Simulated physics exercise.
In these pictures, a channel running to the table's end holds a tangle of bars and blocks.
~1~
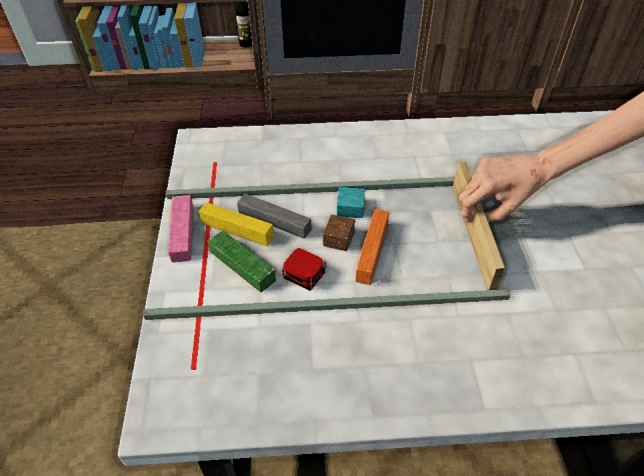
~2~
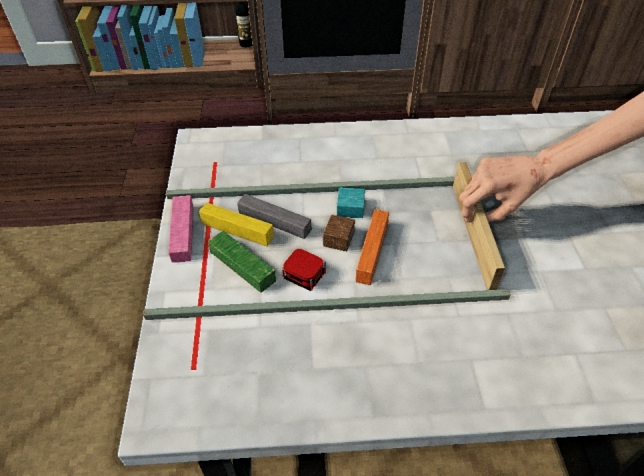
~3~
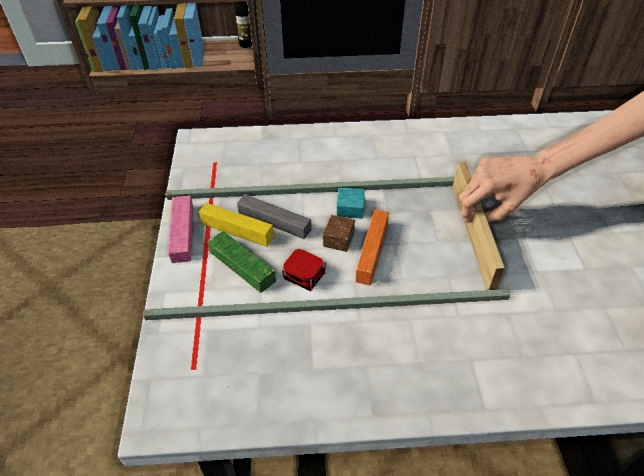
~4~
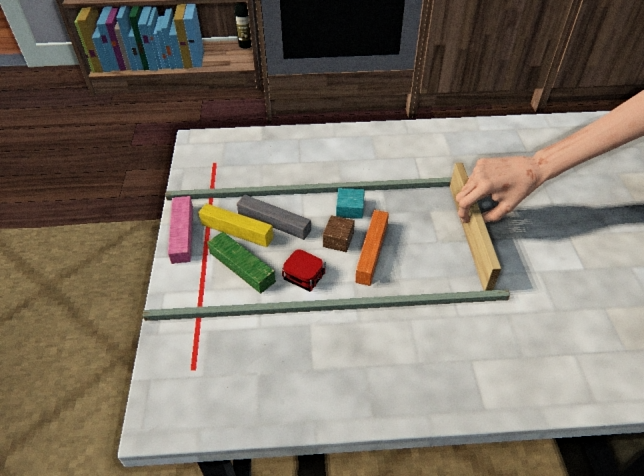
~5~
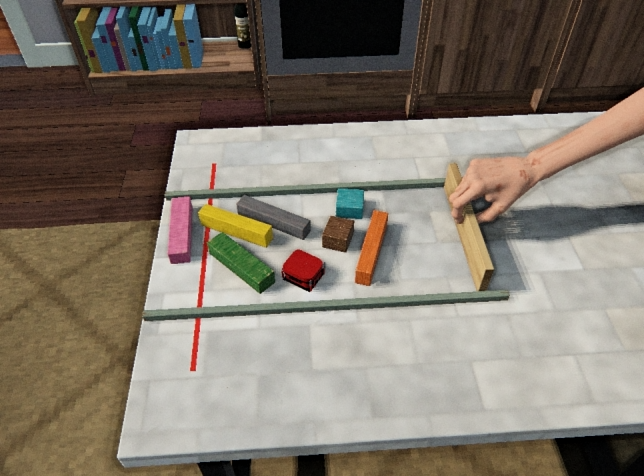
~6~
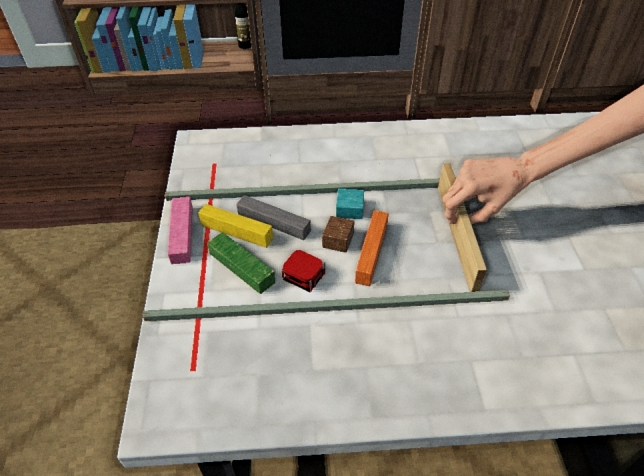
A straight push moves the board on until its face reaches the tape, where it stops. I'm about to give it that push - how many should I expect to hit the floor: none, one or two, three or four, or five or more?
Expect three or four.
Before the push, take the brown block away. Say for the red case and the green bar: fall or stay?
The red case stays on; the green bar comes down.
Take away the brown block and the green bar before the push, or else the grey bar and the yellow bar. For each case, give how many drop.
First 1, then 2.
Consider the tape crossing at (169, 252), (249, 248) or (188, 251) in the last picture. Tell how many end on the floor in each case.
Taken one after another, the numbers are 6, 1 and 4.
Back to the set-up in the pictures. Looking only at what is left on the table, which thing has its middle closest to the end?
The one in question is the grey bar.
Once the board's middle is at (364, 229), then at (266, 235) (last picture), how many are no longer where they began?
Counts: 3, 8.
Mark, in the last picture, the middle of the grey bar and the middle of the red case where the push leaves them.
They finish at roughly (165, 214) and (168, 277) respectively.
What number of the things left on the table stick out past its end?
That comes to 1 of them.
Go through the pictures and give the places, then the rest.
The first picture shows pink bar (181, 228); yellow bar (236, 224); green bar (241, 261); board (476, 223); tape (206, 249).
The second picture shows yellow bar (237, 224); grey bar (274, 216).
The third picture shows green bar (241, 261); orange bar (373, 246).
The fourth picture shows pink bar (181, 229); turquoise block (350, 203).
The fifth picture shows yellow bar (236, 226); board (466, 224).
The sixth picture shows pink bar (181, 229); yellow bar (236, 226); green bar (241, 262); board (460, 224); tape (205, 250).
A little later, none off yet; pink bar at rest near (181, 229); yellow bar at rest near (236, 226); green bar at rest near (241, 262).
Next, none off yet; pink bar moving near (172, 230); yellow bar shifted a little near (209, 225); green bar shifted a little near (220, 270).
When it is over, the number that fall off is three or four; down, green bar, yellow bar and pink bar.
